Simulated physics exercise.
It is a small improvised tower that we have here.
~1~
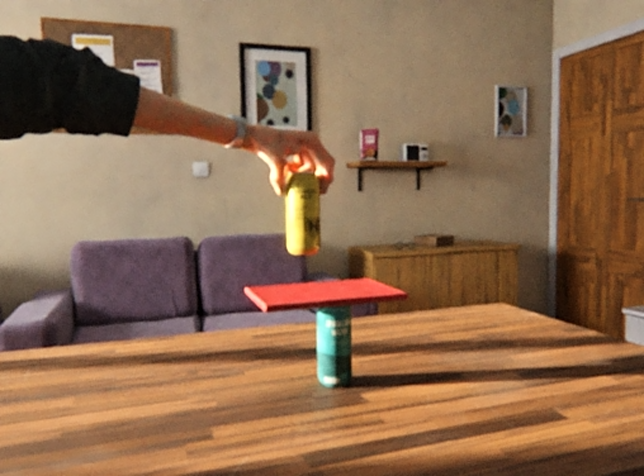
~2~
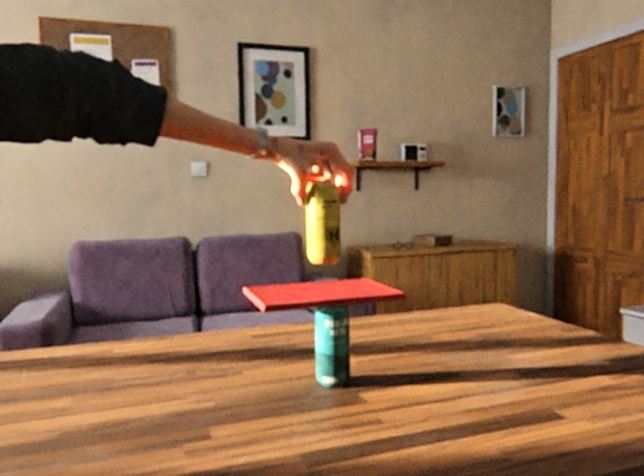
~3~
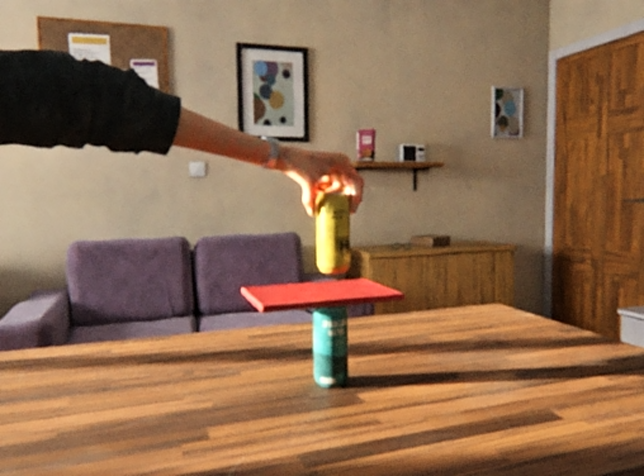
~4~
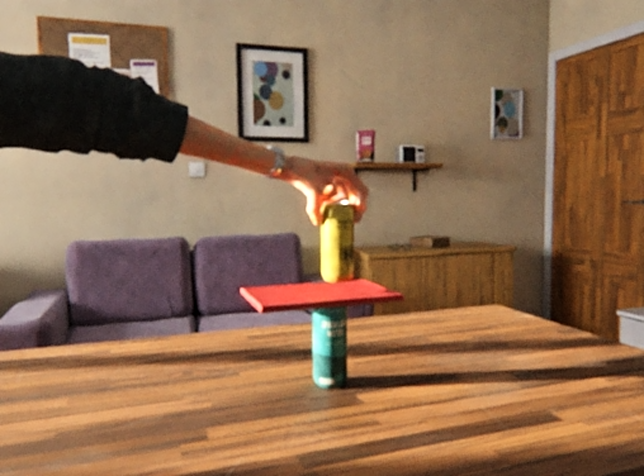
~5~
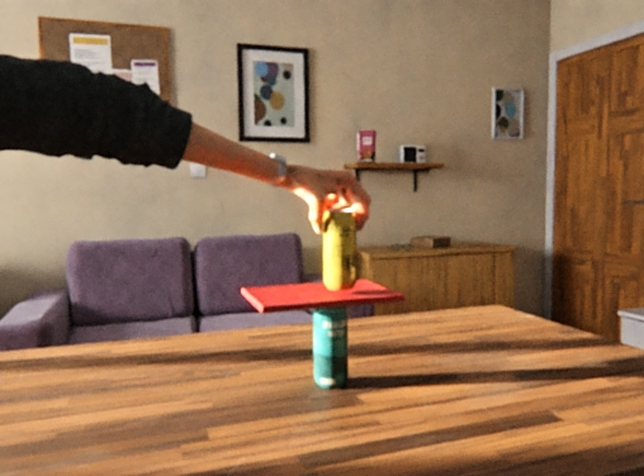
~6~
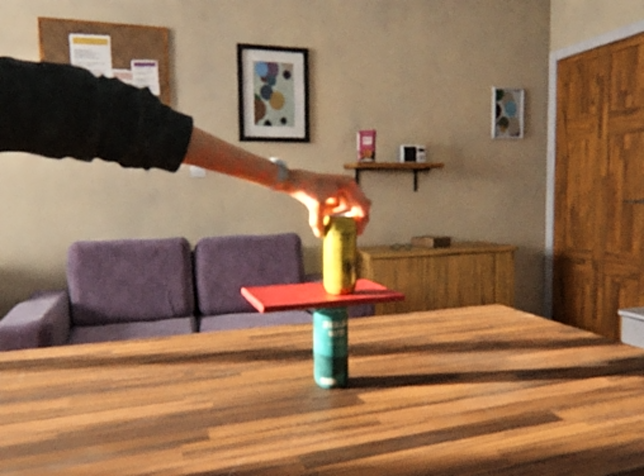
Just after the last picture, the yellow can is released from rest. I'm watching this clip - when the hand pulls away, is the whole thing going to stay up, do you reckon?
Yes: It stays steady.
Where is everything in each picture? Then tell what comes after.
On its way; yellow can (303, 213); turquoise can (335, 340), in the first picture.
On its way; yellow can (324, 223); turquoise can (333, 340), in the second picture.
On its way; yellow can (334, 232); turquoise can (331, 340), in the third picture.
On its way; yellow can (338, 242); turquoise can (330, 341), in the fourth picture.
On its way; yellow can (340, 249); turquoise can (331, 341), in the fifth picture.
Set down, still held; yellow can (340, 254); turquoise can (332, 341), in the sixth picture.
Then, 0.20 s later than the last frame, all is still.
Then, 0.40 s later than the last frame, yellow can resting near (340, 254).
When it is over, all 3 as before. End places, in pixels of the last picture, yellow can near (340, 254). The stack holds.
